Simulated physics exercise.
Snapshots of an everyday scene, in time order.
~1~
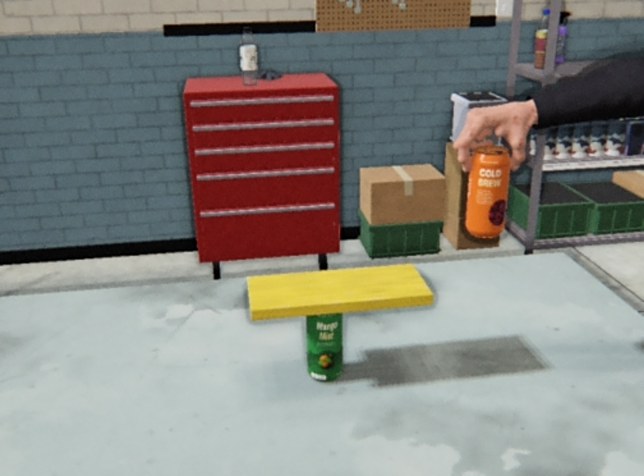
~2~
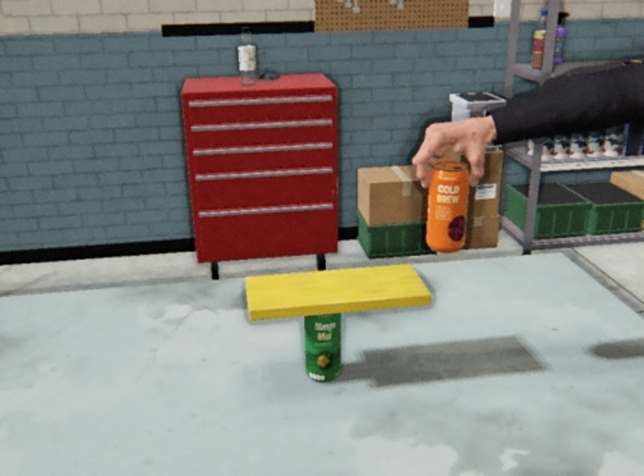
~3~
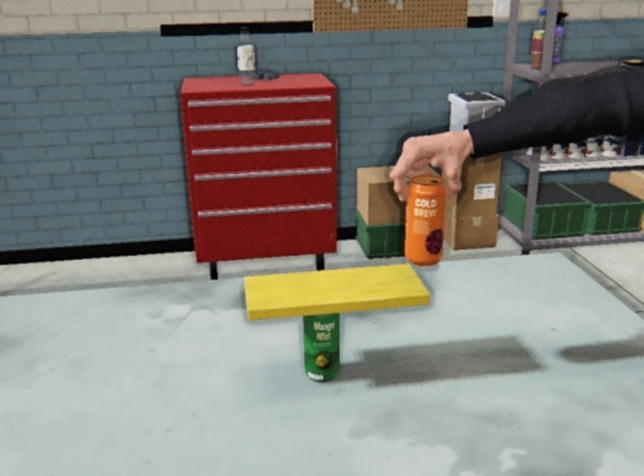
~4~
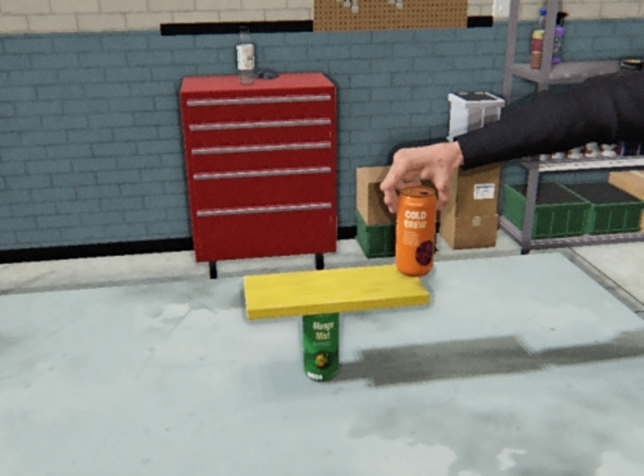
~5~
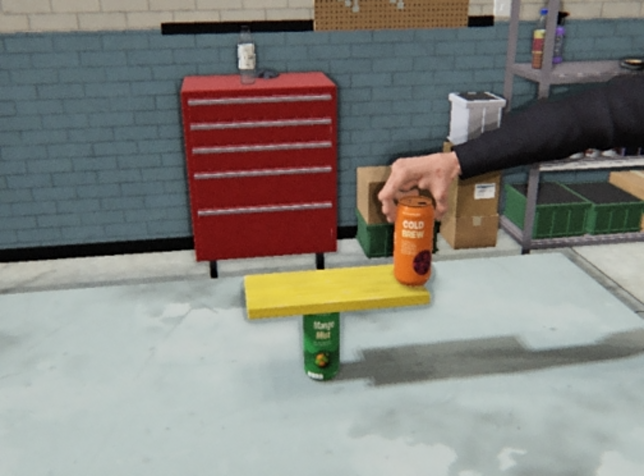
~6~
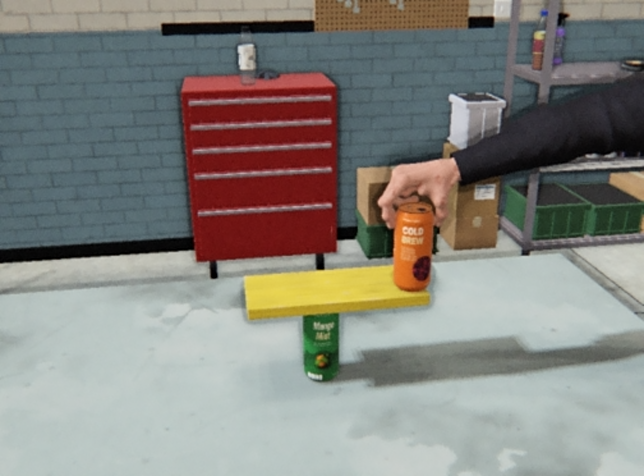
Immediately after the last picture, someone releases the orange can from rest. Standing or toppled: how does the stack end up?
The stack ends up toppled.
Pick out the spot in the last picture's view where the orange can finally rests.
In the final view it sits at roughly (468, 362).
Then, 0.40 s past the last view, orange can now fallen; yellow board rocked 47° from its first pose.
Then, 1.20 s past the last view, yellow board now fallen; green can rocked 19° from its first pose.
Finally, fallen, yellow board, orange can and green can. Final places as the last picture's camera would see them, orange can near (468, 363). The stack loses its balance.
